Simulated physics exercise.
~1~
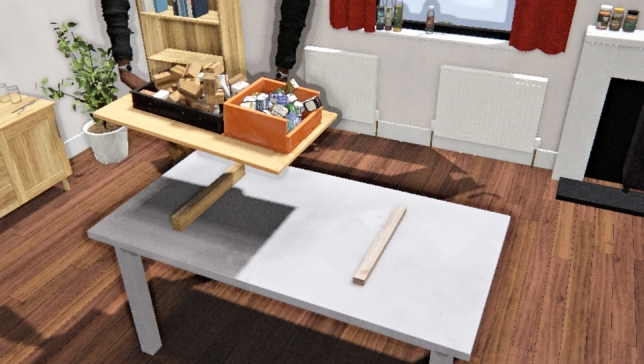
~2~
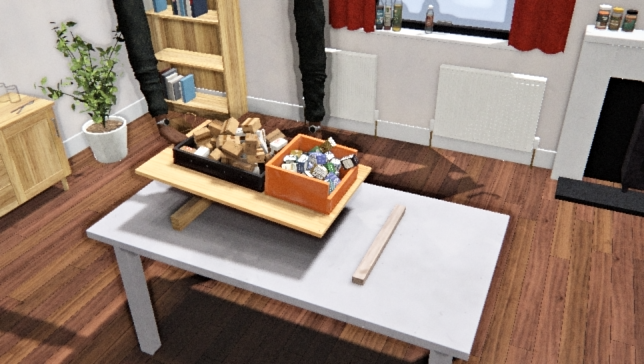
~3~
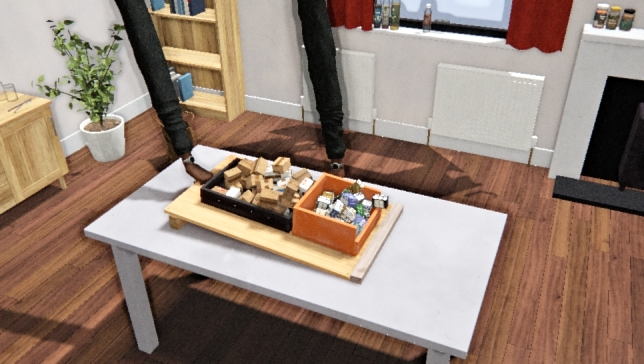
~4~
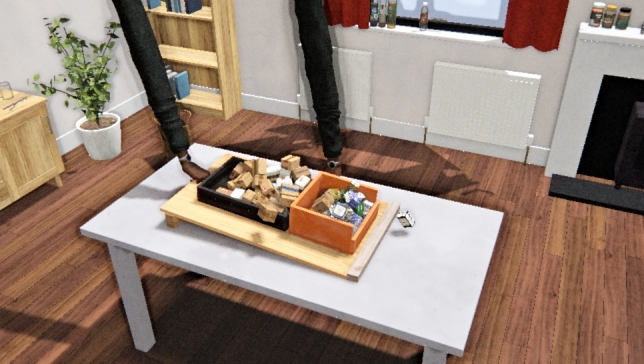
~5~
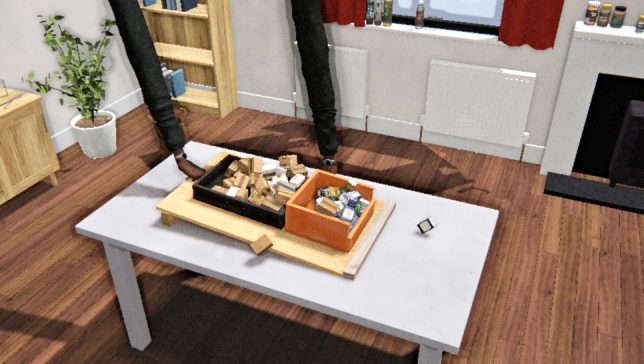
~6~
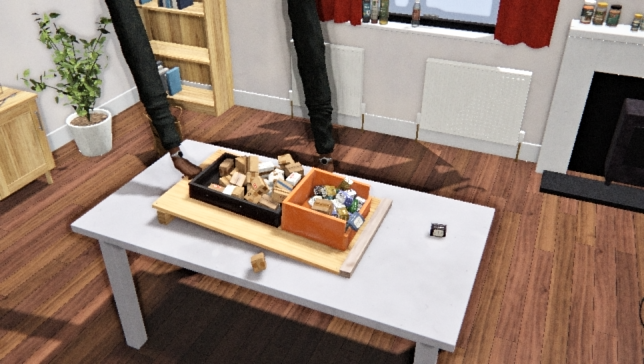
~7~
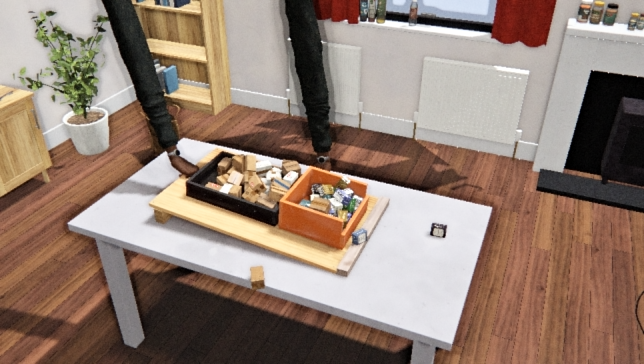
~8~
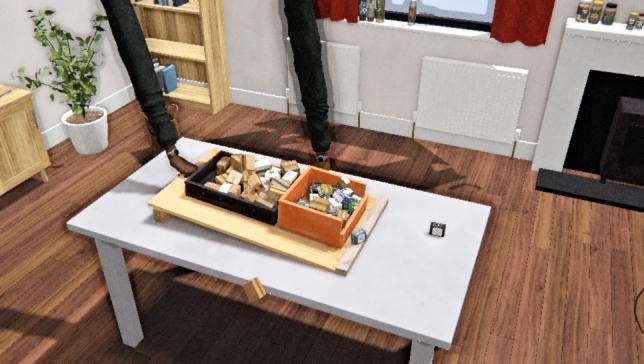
A board carrying two totes slams onto the table, and a few small pieces tumble out.
